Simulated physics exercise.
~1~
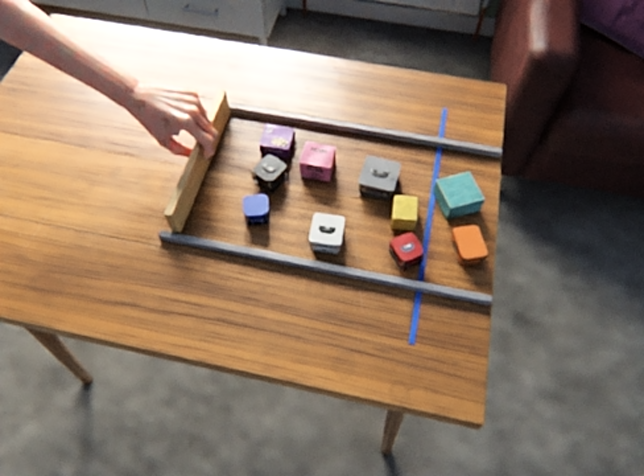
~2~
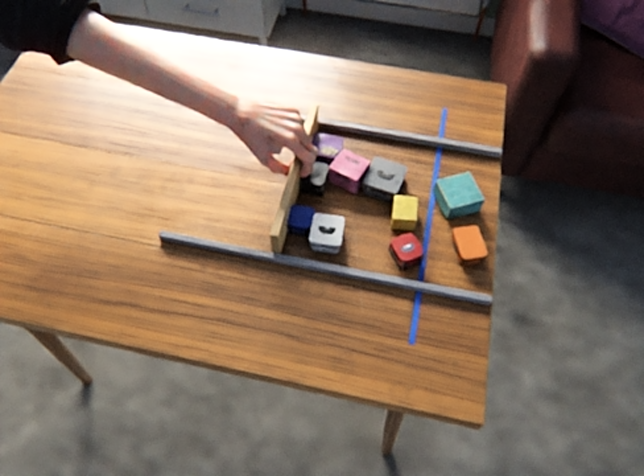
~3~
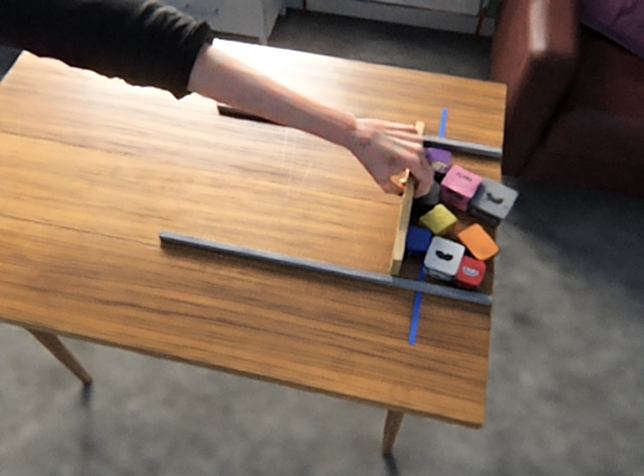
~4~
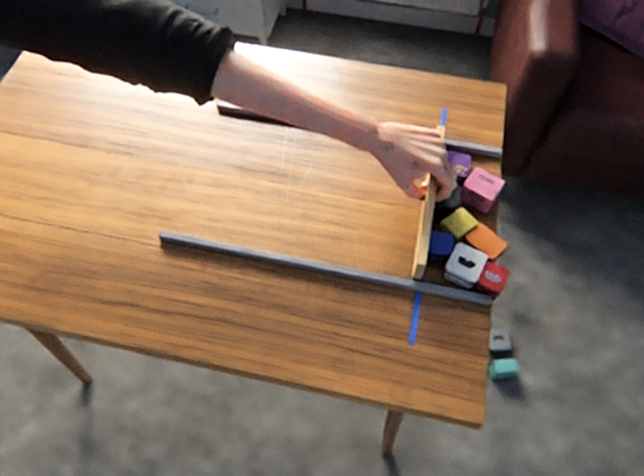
A hand slid an upright wooden board rightward along a channel on a table, sweeping small colourful boxes and blocks toward the end until it reached the blue tape, and the turquoise block and a grey case ended up off the edge.
